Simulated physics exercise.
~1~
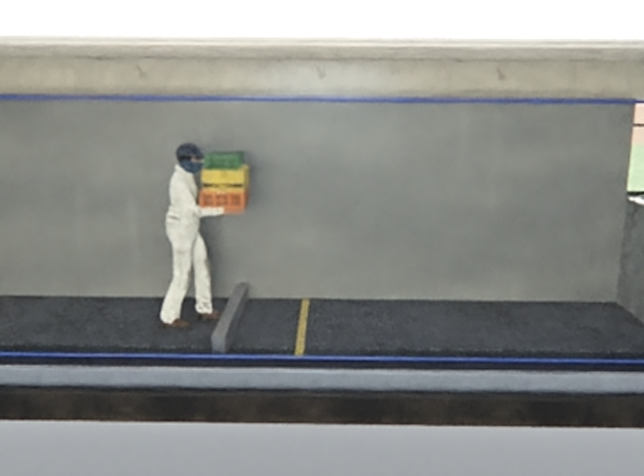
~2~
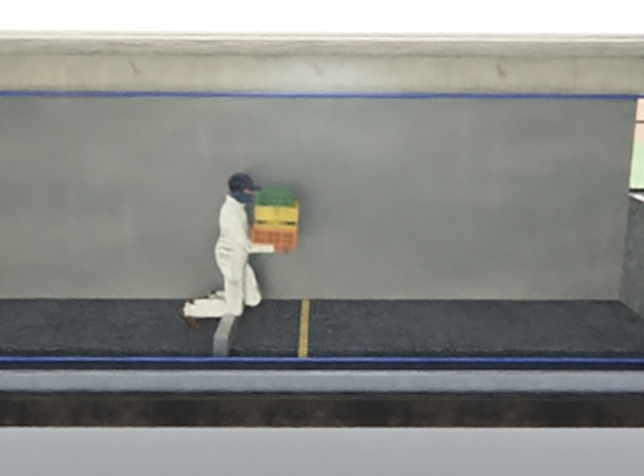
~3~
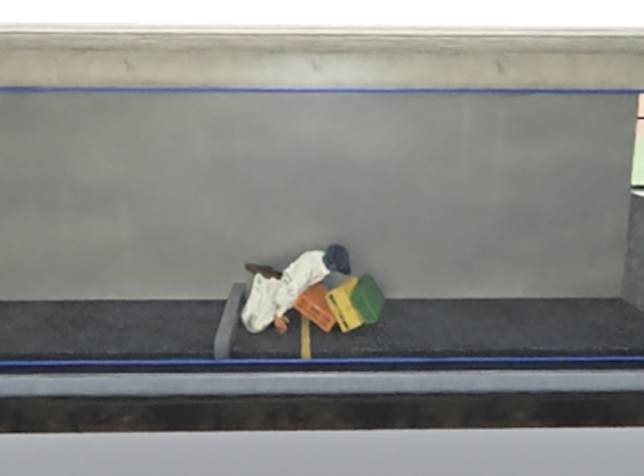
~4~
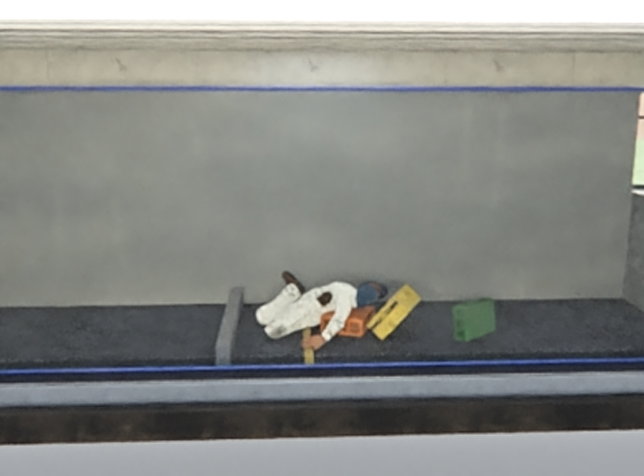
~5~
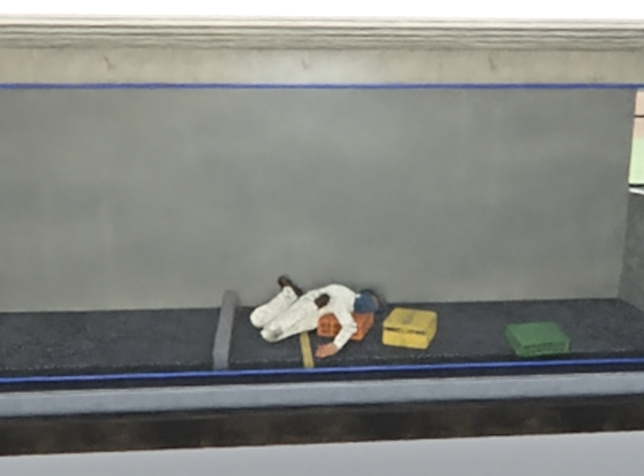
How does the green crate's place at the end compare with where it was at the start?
At the start the green crate was on top of the stack in the person's arms, left of the yellow line. By the end it lay on the floor well to the right of the line, farther along than the other crates.
